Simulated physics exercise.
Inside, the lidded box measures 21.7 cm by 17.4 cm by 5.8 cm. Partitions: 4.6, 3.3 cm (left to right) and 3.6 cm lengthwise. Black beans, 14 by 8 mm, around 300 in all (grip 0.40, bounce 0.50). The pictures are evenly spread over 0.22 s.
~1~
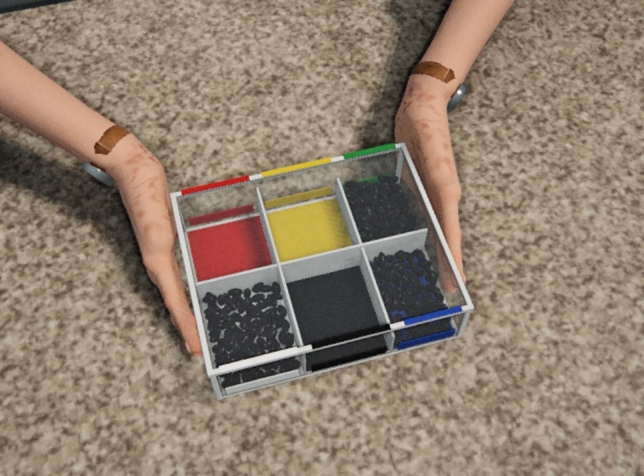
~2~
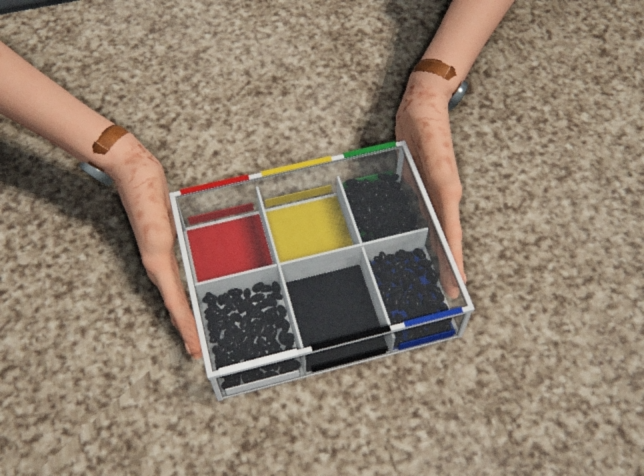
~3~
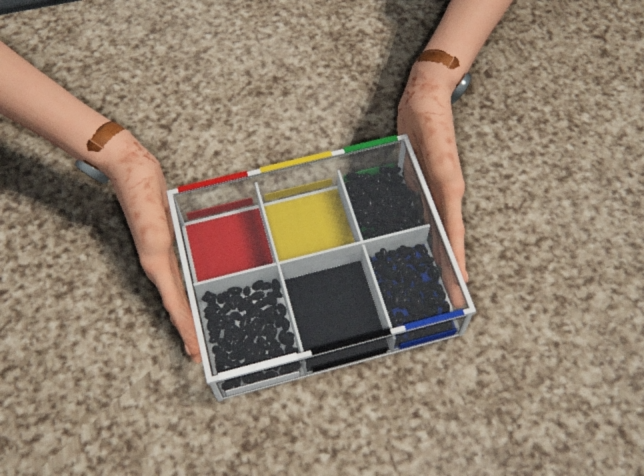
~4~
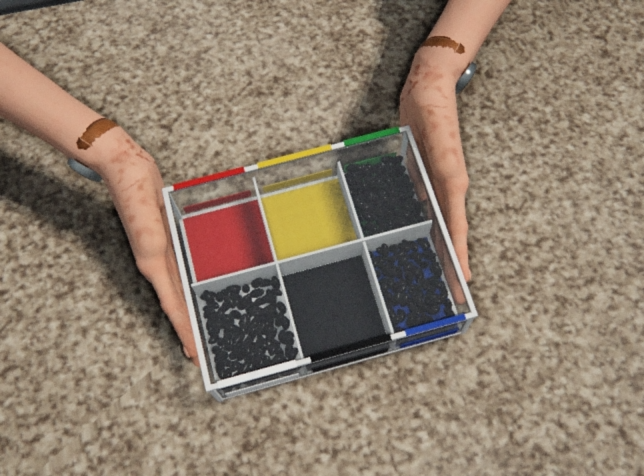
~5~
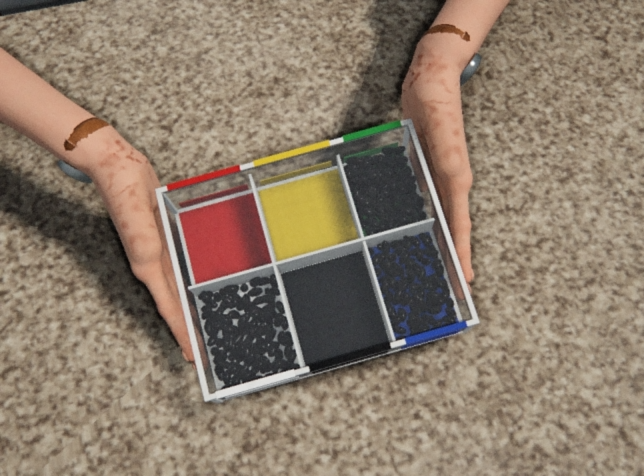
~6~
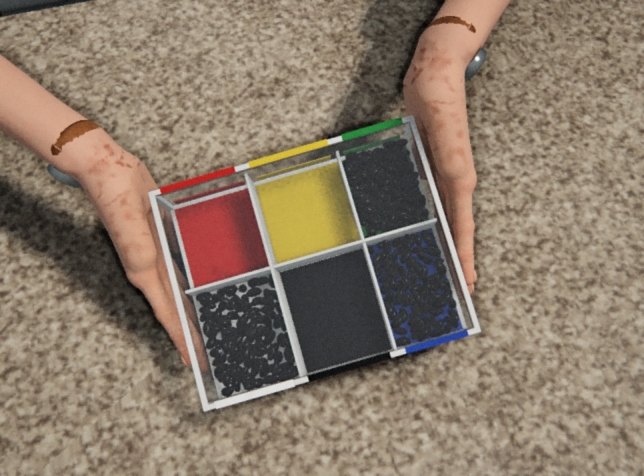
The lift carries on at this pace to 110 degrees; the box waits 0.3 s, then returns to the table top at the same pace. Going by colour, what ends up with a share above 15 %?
Red: No, blue: Yes, green: No, yellow: No, white: Yes, black: Yes.
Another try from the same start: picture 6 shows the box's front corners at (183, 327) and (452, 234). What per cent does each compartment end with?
Red 25; blue 0; green 20; yellow 40; white 15; black 0.
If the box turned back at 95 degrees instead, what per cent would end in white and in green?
Then: White 40; green 5.
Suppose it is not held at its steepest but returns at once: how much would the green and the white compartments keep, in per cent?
Then: Green 0; white 40.
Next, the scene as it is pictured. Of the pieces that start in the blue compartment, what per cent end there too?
Some 80 per cent.
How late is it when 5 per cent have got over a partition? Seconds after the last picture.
At about 0.45 s.
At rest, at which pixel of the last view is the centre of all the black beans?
At about (328, 340).
Then, 0.80 s after the last picture, tilt 110 degrees; blue 30 %, green 5 %, white 35 %, black 25 %.
Then, 1.34 s after the last picture, tilt 58 degrees; blue 30 %, white 40 %, black 35 %.
Then, 1.93 s after the last picture, tilt 0 degrees; blue 30 %, white 40 %, black 35 %.
In the end, red 0 %, blue 30 %, green 0 %, yellow 0 %, white 40 %, black 35 %.
